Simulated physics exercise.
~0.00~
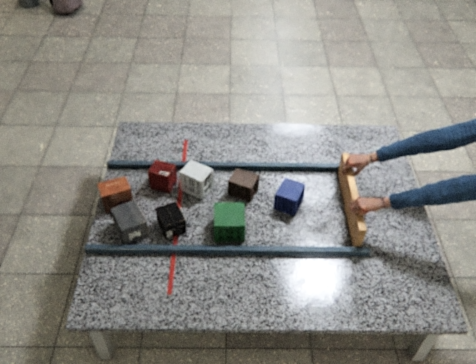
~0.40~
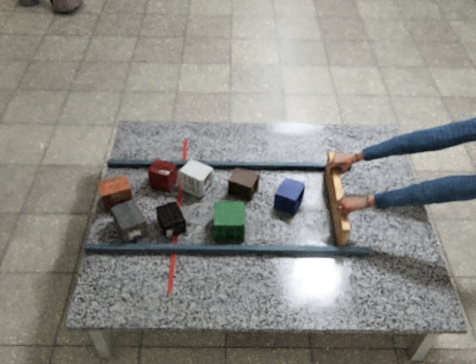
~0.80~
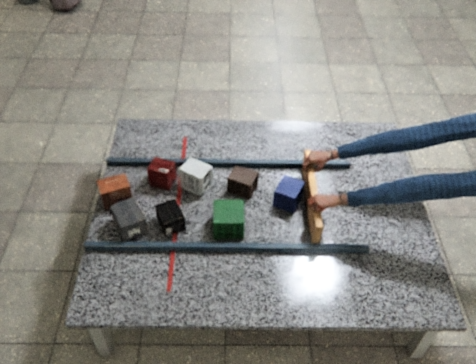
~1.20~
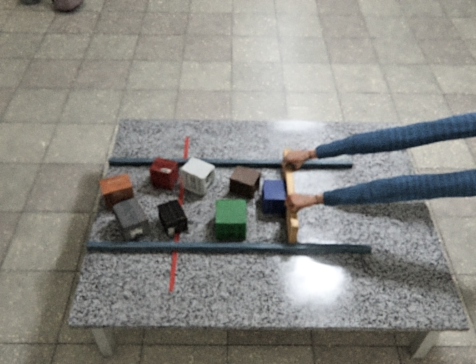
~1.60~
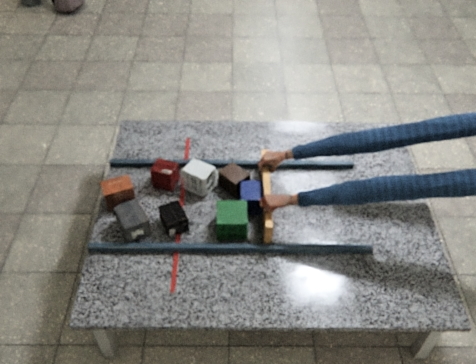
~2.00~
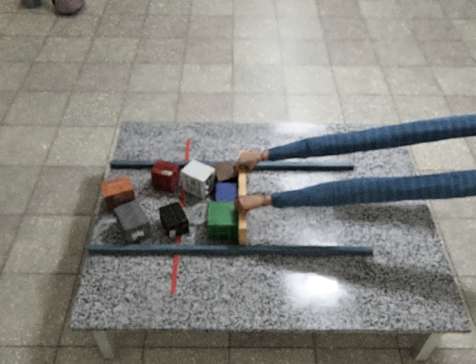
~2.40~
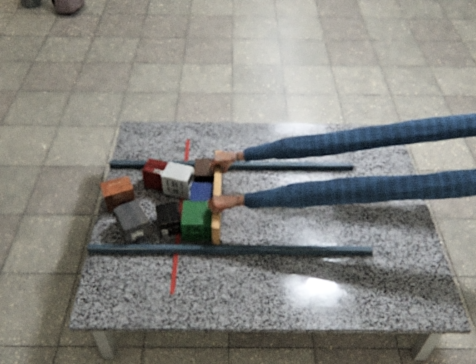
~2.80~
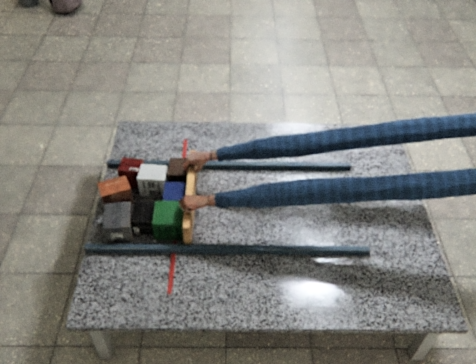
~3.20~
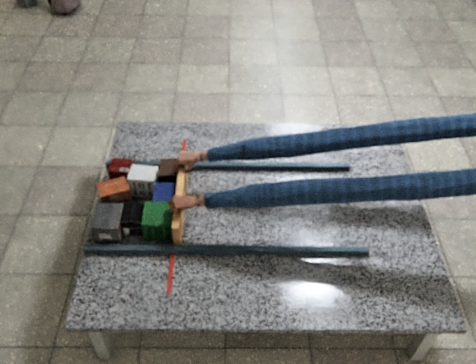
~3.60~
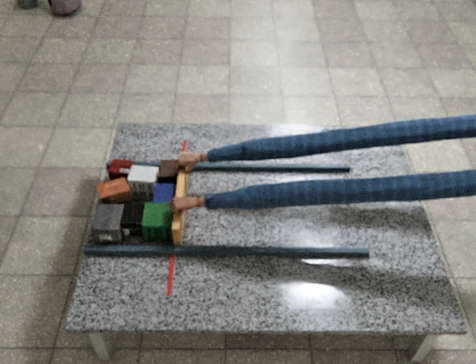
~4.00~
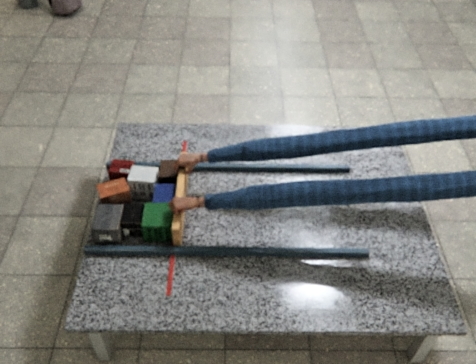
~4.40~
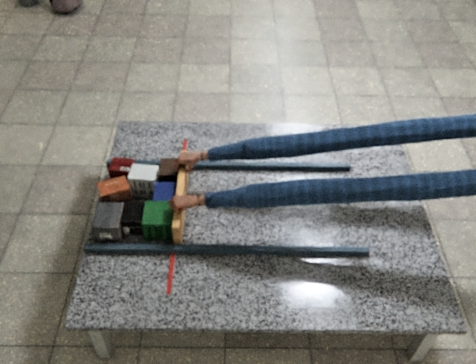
On a speckled stone table set on a tiled floor, seen from above at a slight angle, small coloured boxes lie scattered between two dark rails, with a red tape line crossing near the left. Two hands in blue sleeves hold a wooden plank upright at the right and slide it left. The plank meets the blue box first, then gathers the brown and green ones. The white box and the others are pushed along, bunching towards the left edge. The plank stops near the tape, and the boxes rest packed together, none having fallen.
